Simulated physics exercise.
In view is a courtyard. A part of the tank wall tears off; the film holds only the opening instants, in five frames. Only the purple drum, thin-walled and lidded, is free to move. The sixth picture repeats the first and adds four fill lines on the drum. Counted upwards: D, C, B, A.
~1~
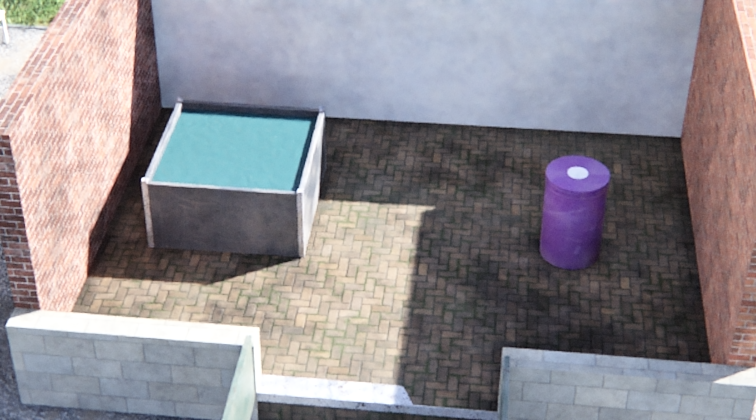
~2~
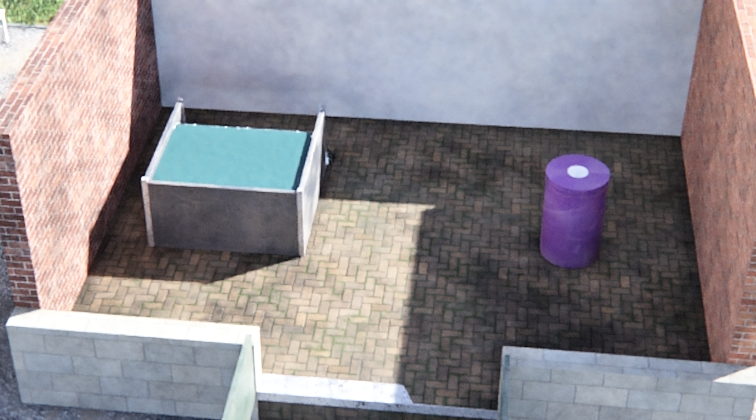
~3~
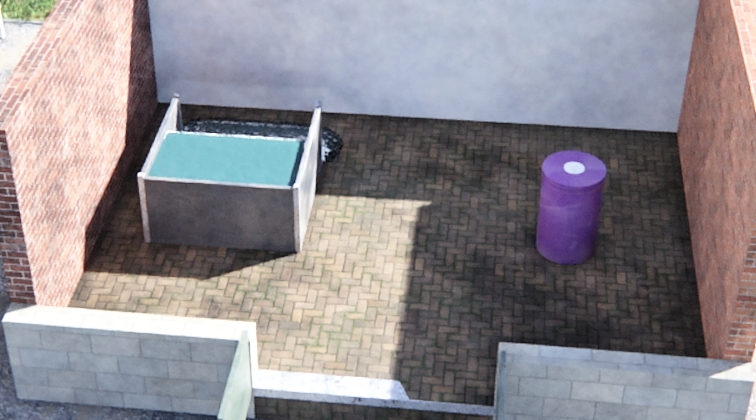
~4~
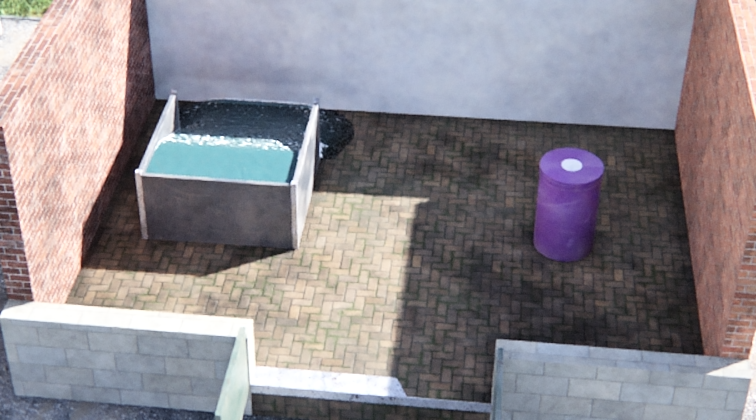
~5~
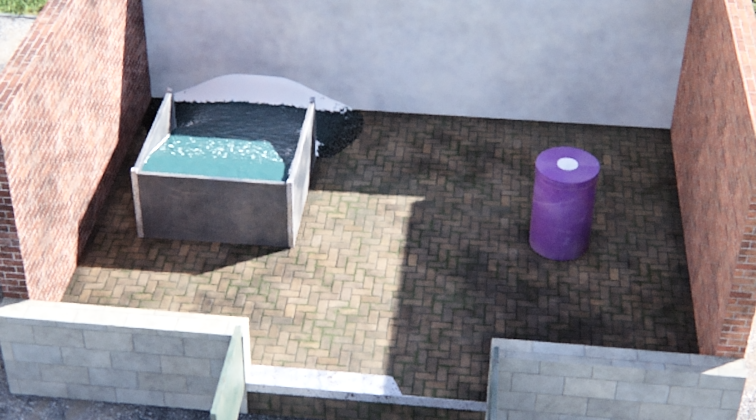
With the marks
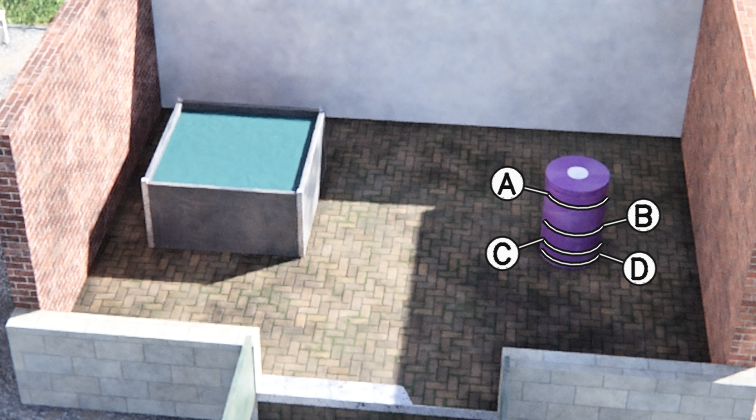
In a walled courtyard, water pours from the back of a tank behind a purple drum's left.
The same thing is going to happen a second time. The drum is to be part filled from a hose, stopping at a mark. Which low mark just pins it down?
D will do.
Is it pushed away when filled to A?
No.
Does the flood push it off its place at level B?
No, that is safe.
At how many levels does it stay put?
All of the four.
On the marked copy, A at (577, 207); B at (574, 235); C at (572, 253); D at (570, 264); from the bottom up D, C, B, A.
With A, it does not move.
With B, it does not move.
With C, it does not move.
With D, it does not move.
